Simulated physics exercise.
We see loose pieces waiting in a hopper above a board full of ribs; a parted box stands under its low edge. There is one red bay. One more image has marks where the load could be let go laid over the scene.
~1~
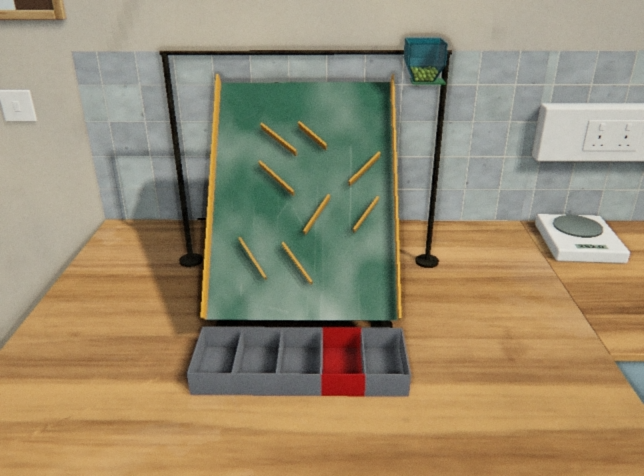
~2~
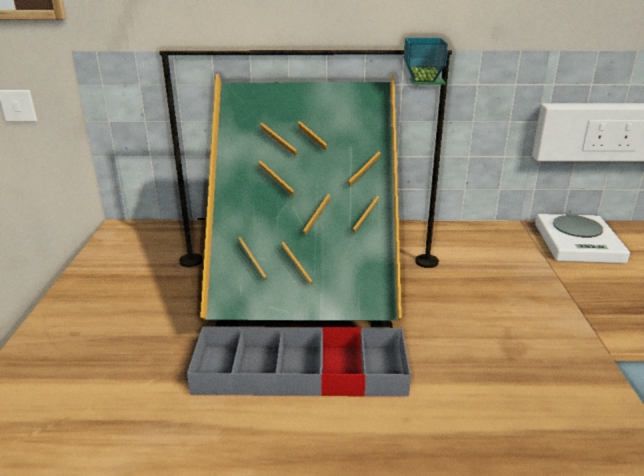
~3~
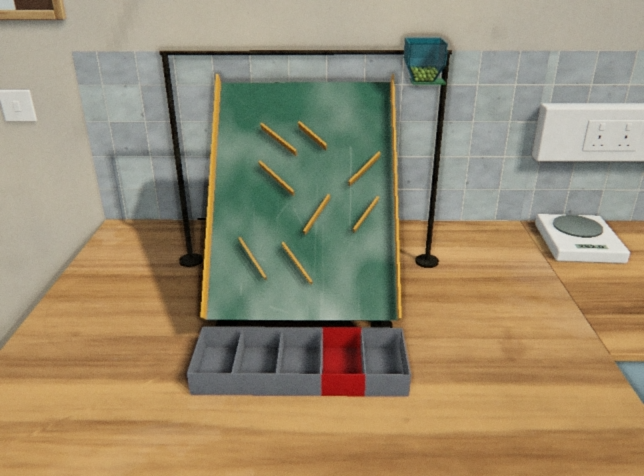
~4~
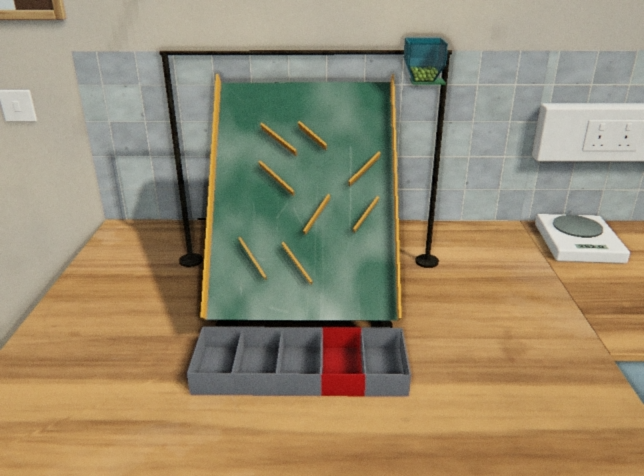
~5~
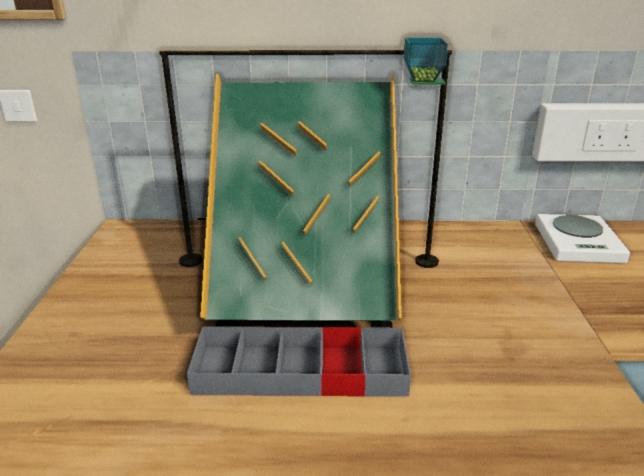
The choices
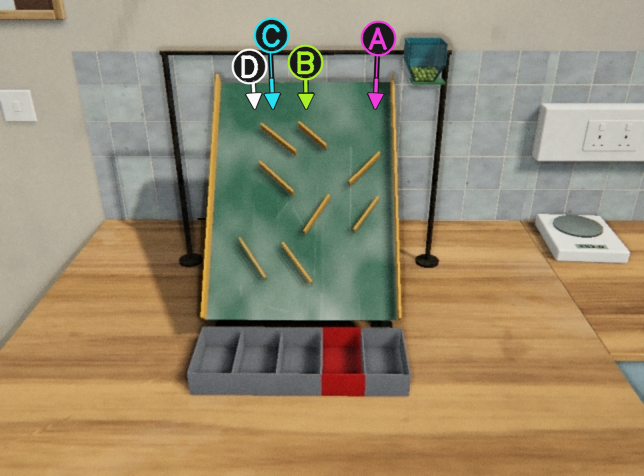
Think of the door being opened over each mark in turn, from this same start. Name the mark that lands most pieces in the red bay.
B.
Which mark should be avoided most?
D.
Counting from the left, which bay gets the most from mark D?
The first from the left.
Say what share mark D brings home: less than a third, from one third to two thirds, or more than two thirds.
Less than a third.
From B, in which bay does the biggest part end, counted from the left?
It is the fourth one.
On the marked copy, mark A meets the board at (375, 103); mark B meets the board at (306, 103); mark C meets the board at (272, 103); mark D meets the board at (254, 103).
For mark A, about half in the red bay, about half in other bays.
For mark B, most in the red bay, a small part in other bays, a small part outside the box.
For mark C, about two thirds in the red bay, about a third in other bays.
For mark D, about a quarter in the red bay, most in other bays, a stray few outside the box.
